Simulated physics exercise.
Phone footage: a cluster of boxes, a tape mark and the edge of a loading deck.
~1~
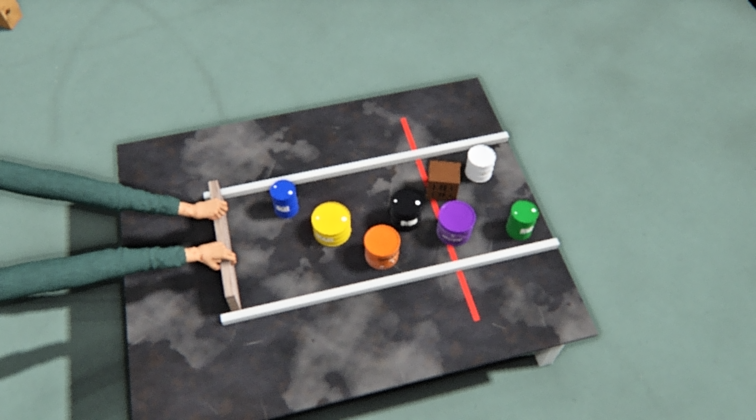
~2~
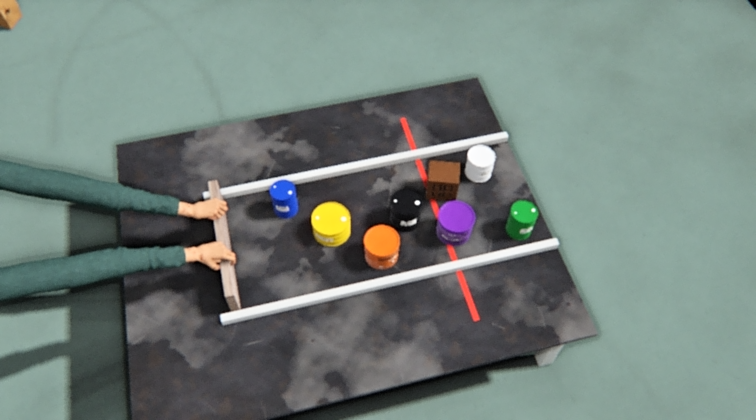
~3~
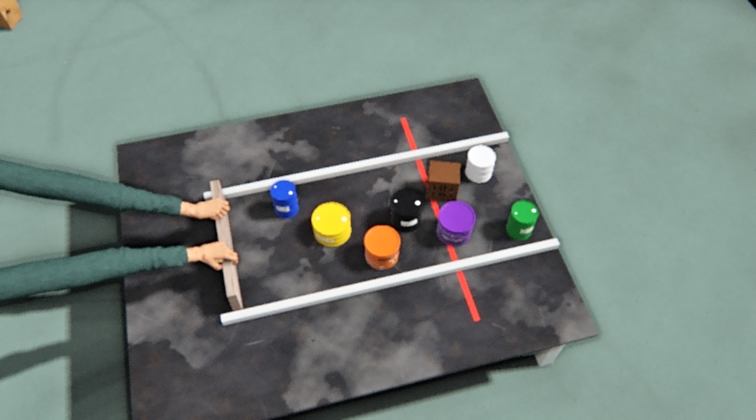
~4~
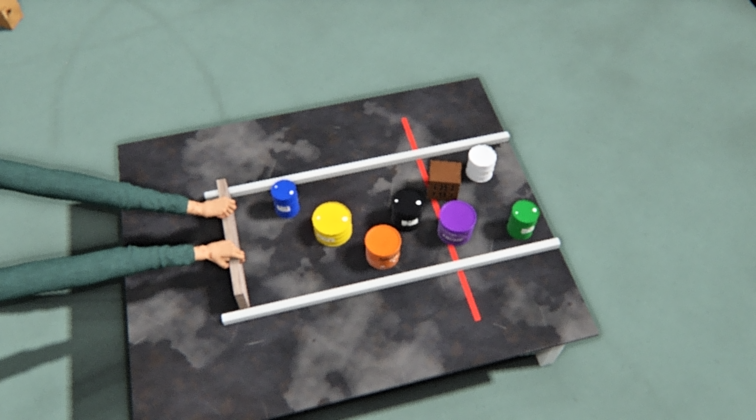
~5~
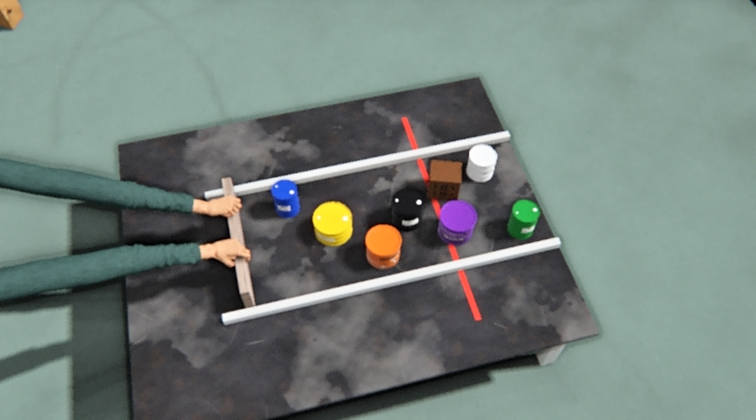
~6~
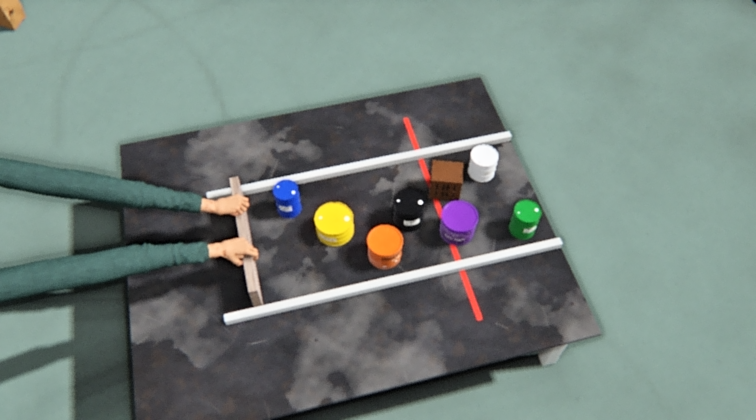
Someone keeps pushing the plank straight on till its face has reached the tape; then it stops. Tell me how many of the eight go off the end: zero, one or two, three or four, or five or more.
The answer is zero.
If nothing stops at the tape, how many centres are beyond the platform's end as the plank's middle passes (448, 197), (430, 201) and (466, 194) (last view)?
The counts are 0, 0 and 1, in that order.
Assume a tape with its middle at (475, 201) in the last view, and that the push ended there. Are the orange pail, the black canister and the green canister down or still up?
Going one by one, the orange pail is still up, the black canister is still up, the green canister goes down.
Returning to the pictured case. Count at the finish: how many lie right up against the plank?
The count in contact is 3.
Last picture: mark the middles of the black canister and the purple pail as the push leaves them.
First object: (489, 190); second object: (498, 218).
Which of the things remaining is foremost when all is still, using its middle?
It's the green canister that ends nearest.
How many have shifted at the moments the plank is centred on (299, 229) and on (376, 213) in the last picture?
1, then 4.
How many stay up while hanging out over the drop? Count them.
The count is 0.
Early on, none off yet; green canister at rest near (525, 220); white canister at rest near (483, 163); brown crate at rest near (446, 181).
Finally, the number that fall off is zero.
